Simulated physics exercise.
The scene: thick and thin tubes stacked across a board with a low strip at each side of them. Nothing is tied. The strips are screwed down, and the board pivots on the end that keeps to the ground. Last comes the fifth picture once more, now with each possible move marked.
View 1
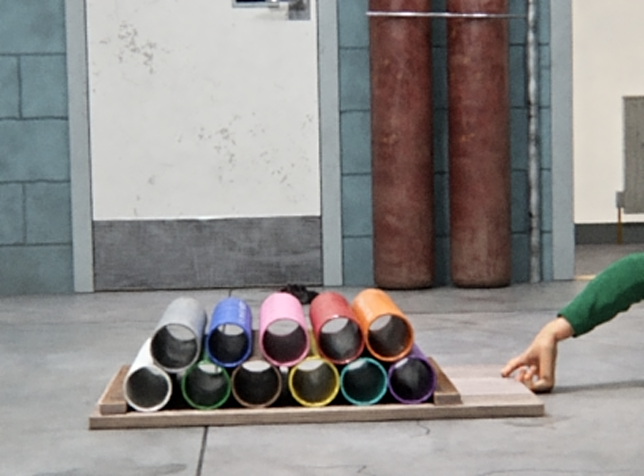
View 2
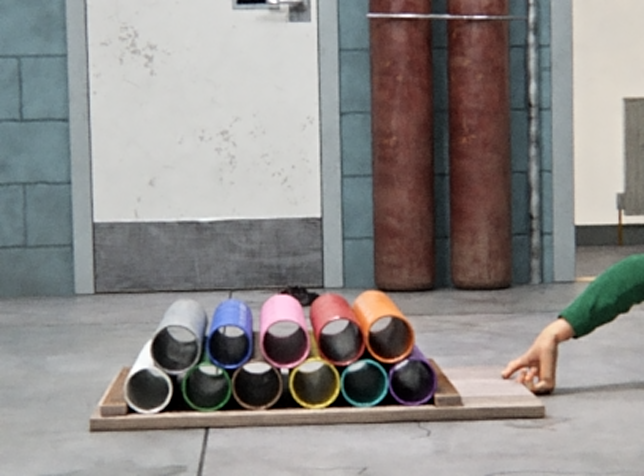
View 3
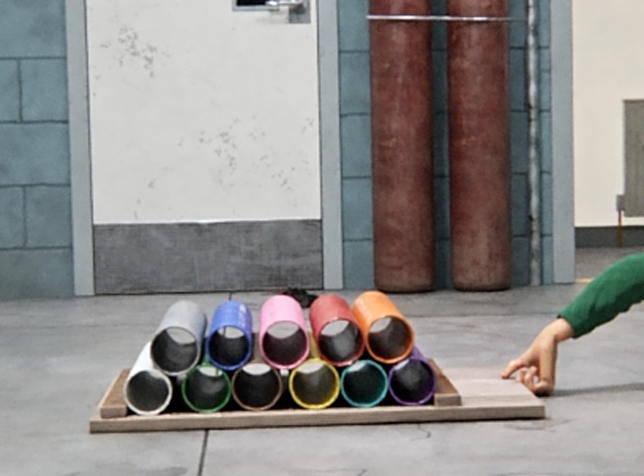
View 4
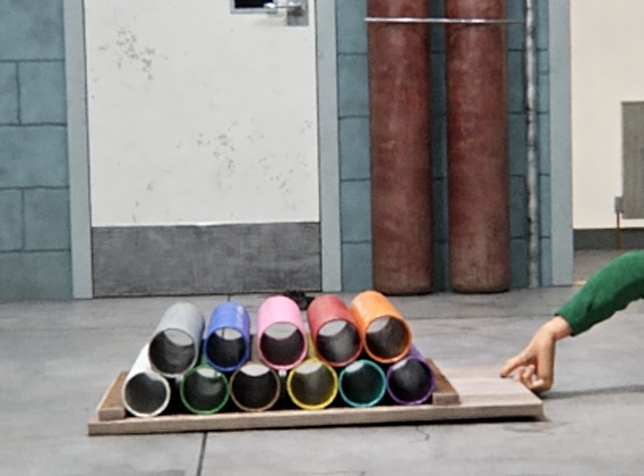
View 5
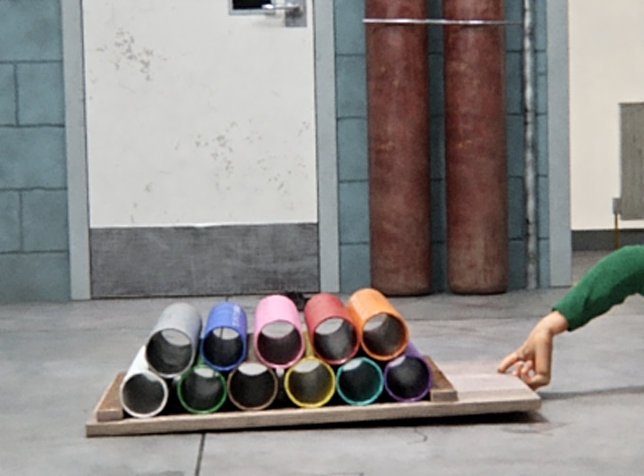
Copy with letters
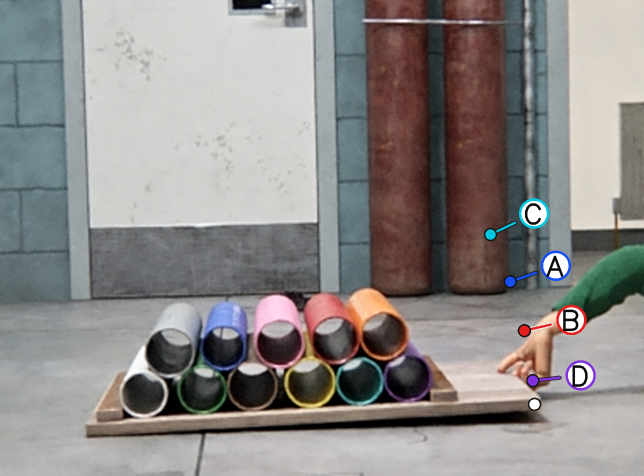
The clip shows colourful tubes stacked in two rows on a wooden board between low strips, while a green-sleeved arm reaches in from the right and its hand slightly raises the board's right end, the tubes staying stacked.
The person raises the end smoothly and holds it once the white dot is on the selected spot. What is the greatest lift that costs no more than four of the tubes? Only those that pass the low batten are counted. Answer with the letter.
It can be raised to C.
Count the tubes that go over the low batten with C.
With C, none.
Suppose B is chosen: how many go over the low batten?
With B, none.
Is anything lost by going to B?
At B: No.
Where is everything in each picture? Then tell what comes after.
Pink tube (285, 341); grey tube (175, 348); blue tube (229, 344), in the first picture.
Blue tube (229, 346); orange tube (390, 338), in the second picture.
Board (313, 391); turquoise tube (364, 384); purple tube (412, 382); grey tube (175, 351), in the third picture.
Board (312, 391); white tube (146, 393); green tube (205, 390), in the fourth picture.
Board (310, 389); white tube (144, 394); green tube (202, 390), in the fifth picture.
On the marked copy, A at (510, 282); B at (524, 330); C at (491, 234); D at (533, 381); the white dot at (534, 405).
Taking C. A third of the way, board at 15°.
Two thirds of the way, board at 24°.
When it is over, board at 24°, none over the low batten.
As for the rest, A none over the low batten; B none over the low batten; D none over the low batten.
